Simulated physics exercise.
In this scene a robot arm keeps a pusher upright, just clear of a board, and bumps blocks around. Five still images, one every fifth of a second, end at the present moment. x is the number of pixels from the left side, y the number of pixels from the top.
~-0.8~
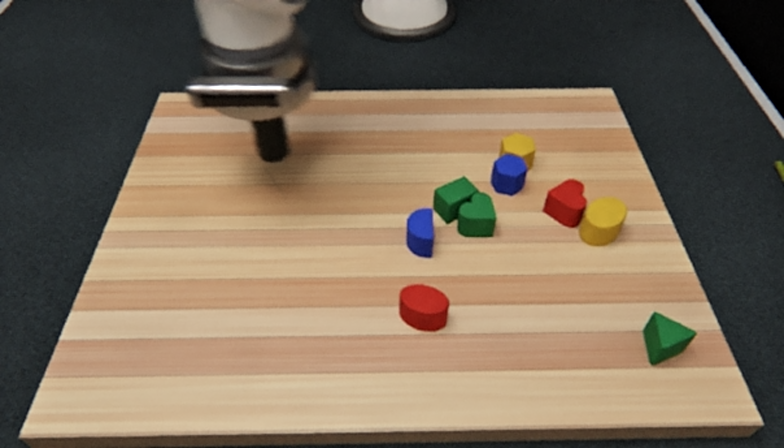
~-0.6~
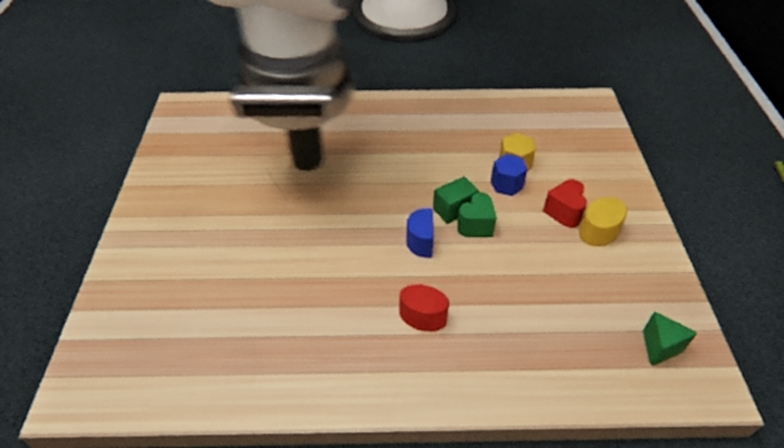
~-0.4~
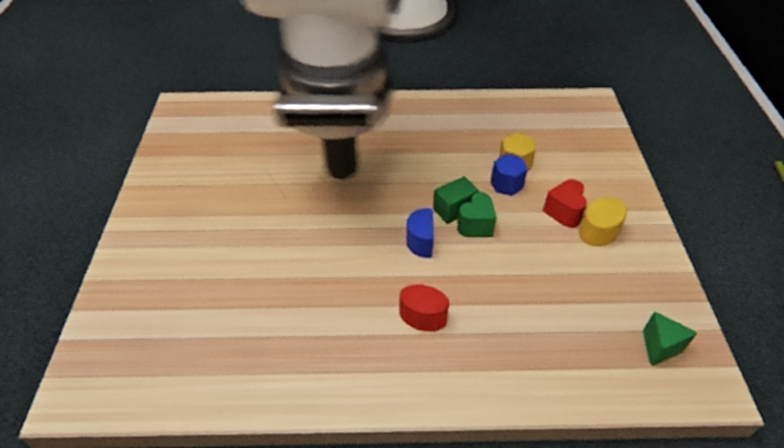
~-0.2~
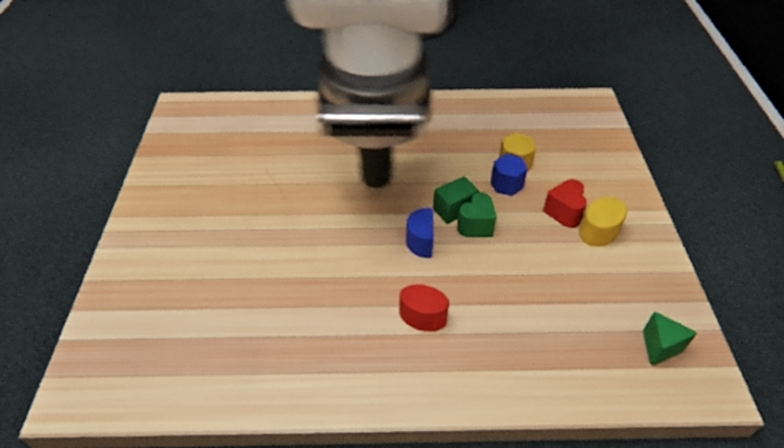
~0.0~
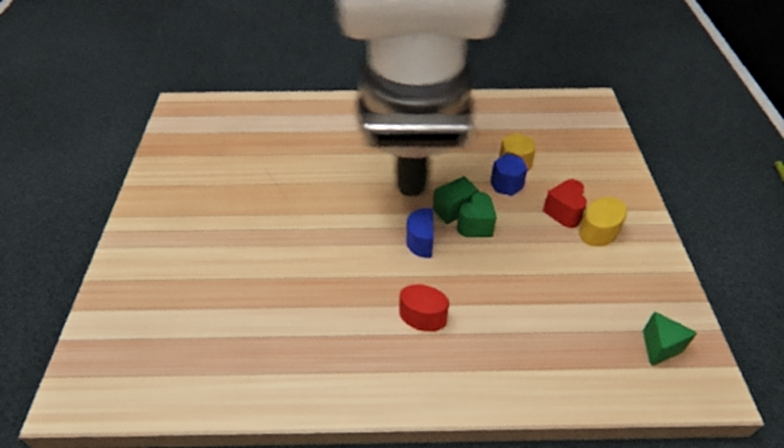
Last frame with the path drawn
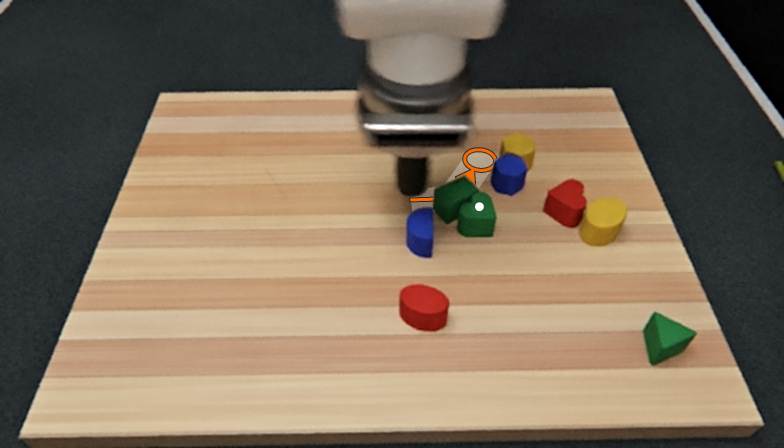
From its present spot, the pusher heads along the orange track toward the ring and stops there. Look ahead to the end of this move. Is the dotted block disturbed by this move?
That block moves.
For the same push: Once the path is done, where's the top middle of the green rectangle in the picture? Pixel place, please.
It comes to (477, 192).
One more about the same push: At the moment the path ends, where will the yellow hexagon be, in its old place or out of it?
Put simply, it stays right there.
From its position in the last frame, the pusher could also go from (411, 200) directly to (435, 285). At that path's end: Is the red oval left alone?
No
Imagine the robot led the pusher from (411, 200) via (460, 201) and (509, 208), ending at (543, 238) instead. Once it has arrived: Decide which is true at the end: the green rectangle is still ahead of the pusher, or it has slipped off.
Still being pushed.
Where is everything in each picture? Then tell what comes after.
Lower end of the pusher at (274, 153), tops of blocks, green rectangle at (457, 189), green heart-shaped block at (479, 207), yellow hexagon at (519, 144), in the first picture.
Pusher at (308, 161), blocks as before, in the second picture.
Pusher at (342, 169), blocks as before, in the third picture.
Pusher at (377, 178), blocks as before, in the fourth picture.
Pusher at (412, 186), green rectangle at (457, 189), green heart-shaped block at (479, 207), yellow hexagon at (519, 144), in the fifth picture.
The drawn path runs from (411, 200) via (446, 198) and (466, 180), ending at (480, 160); the dot is on the green heart-shaped block.
What follows on the original path. One third of the way, pusher at (447, 184); green rectangle at (475, 192); green heart-shaped block at (489, 211), turned 15° clockwise.
Two thirds of the way, pusher at (468, 166); green rectangle at (477, 192); green heart-shaped block at (490, 211), turned 20° clockwise.
At the end, pusher at (482, 146); green rectangle at (477, 192); green heart-shaped block at (490, 211), turned 20° clockwise; yellow hexagon not moved.
